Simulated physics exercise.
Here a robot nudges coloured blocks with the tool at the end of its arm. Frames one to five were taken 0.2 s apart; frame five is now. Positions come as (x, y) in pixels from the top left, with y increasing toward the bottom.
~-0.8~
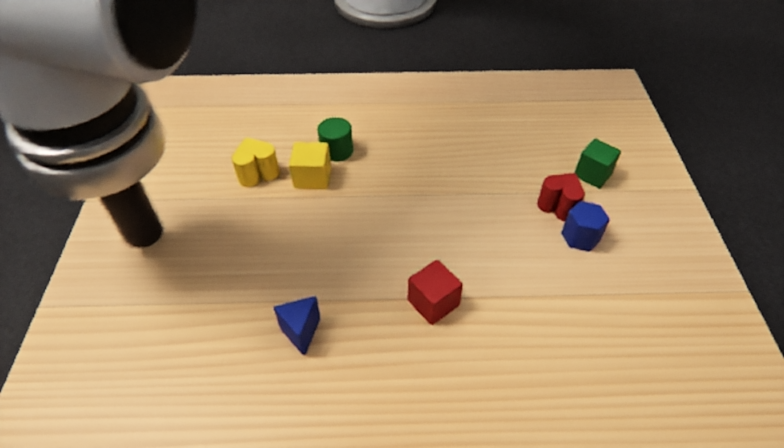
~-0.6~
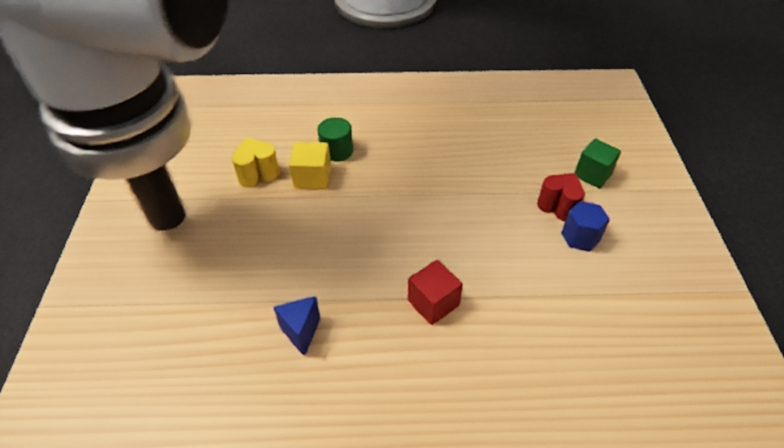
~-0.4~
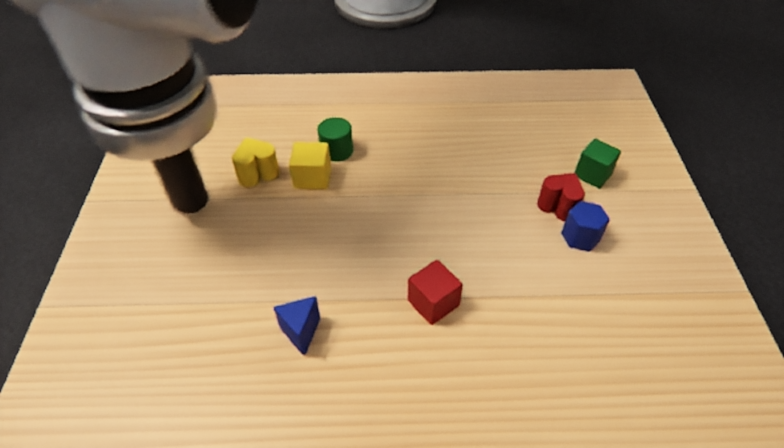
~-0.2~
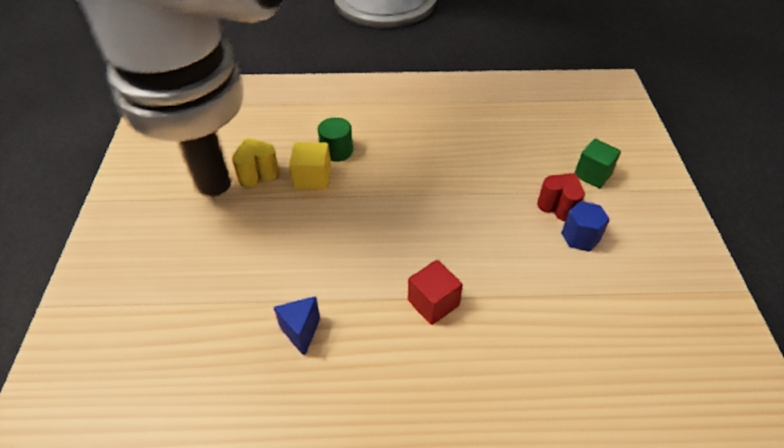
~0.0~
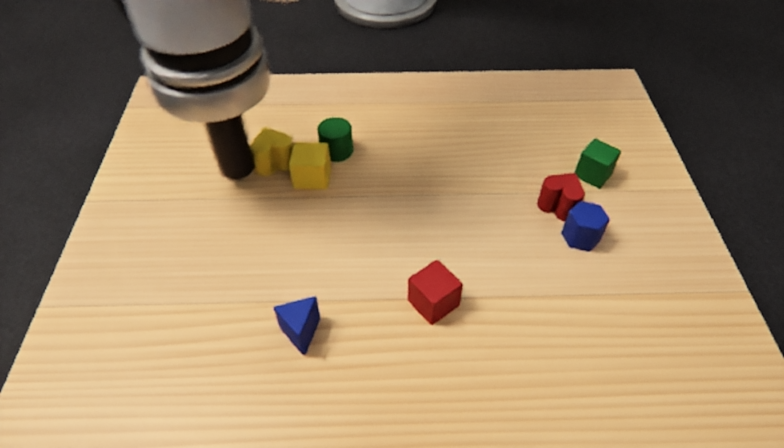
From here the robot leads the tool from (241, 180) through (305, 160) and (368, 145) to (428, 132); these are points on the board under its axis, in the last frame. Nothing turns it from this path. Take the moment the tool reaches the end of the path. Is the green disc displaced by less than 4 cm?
That would be a no.
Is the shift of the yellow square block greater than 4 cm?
Answer: No.
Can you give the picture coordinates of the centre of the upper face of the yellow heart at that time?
Around (329, 108).
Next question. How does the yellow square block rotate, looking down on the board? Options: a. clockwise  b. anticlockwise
a
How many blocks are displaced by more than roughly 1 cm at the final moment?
There will be three or more blocks that move more than 1 cm.
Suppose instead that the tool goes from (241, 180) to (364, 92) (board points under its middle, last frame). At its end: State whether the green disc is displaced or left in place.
At the end, its place is different.
On the path given first. One third of the way, tool (304, 148); yellow heart (314, 114), turned 65° anticlockwise; yellow square block (325, 153), turned 45° clockwise; green disc (344, 125).
Two thirds of the way, tool (367, 133); yellow heart (329, 108); yellow square block (333, 154), turned 65° clockwise; green disc (397, 112).
At the end, tool (428, 120); yellow heart (329, 108), turned 125° anticlockwise; yellow square block (333, 154), turned 65° clockwise; green disc (449, 93).
